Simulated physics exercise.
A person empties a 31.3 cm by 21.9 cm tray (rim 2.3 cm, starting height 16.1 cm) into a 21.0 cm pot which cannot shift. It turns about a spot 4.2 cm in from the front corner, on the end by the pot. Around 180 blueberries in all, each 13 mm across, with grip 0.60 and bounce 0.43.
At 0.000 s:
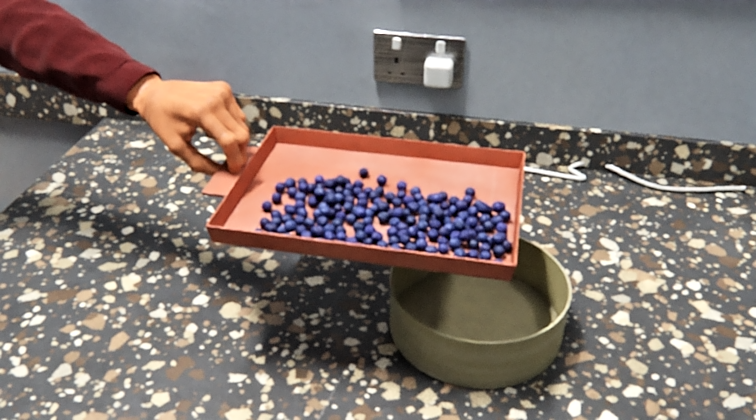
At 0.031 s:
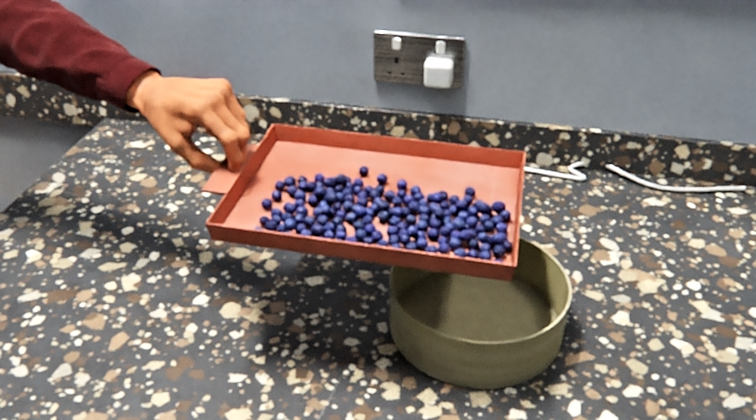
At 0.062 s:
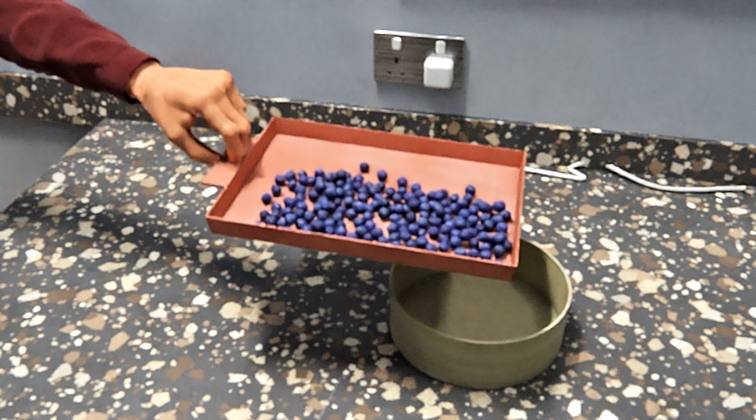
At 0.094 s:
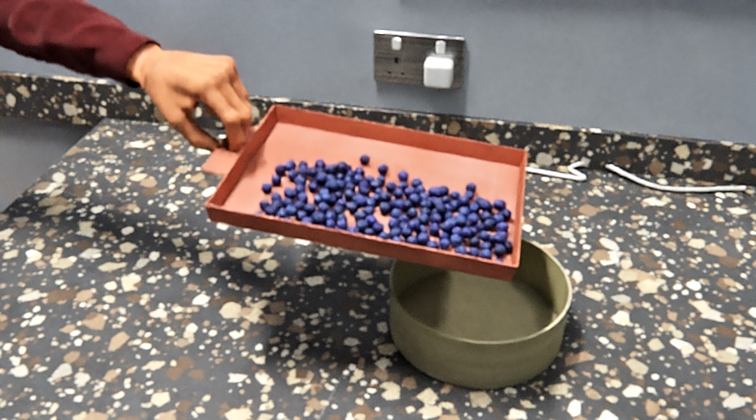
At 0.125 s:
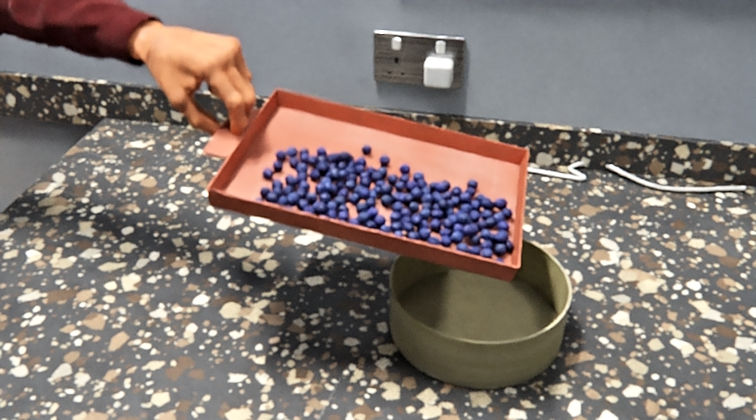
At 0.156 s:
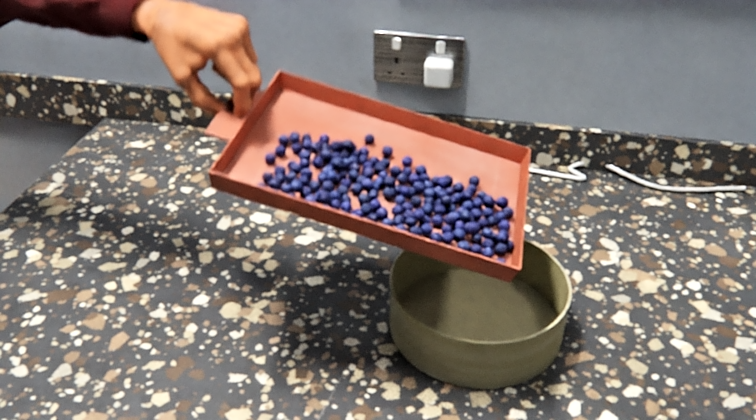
In this clip, a hand holds a shallow reddish tray of small dark blue balls above a round olive-green pot on a speckled countertop, then raises the tray's left end so it slopes down to the right.
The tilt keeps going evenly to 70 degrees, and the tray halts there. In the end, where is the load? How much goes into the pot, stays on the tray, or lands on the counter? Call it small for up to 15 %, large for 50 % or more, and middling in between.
Pot - small, tray - large, counter - middling.
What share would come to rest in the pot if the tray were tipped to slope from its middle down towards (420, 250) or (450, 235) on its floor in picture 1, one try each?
0 and 0 %.
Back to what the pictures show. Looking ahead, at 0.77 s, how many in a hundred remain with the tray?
I'd put it at roughly 75 per cent.
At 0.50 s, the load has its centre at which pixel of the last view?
I'd put it close to (488, 172).
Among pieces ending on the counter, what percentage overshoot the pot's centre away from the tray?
Share past the middle: Roughly 100 percent.
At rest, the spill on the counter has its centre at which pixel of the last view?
Look close to (658, 406) in the last picture.
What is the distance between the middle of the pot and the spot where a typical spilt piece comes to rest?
Close to 22 cm, give or take.
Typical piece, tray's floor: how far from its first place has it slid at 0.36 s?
Roughly 2 cm.
Then, at 0.36 s, tilt 42 degrees; the tray holds 100 %, the pot 0 %.
After 0.50 s, tilt 62 degrees; the tray holds 100 %, the pot 0 %.
After 0.77 s, tilt 70 degrees; the tray holds 75 %, the pot 0 %.
By 1.8 s all is still; pot 5 %, tray 55 %, counter 40 %.
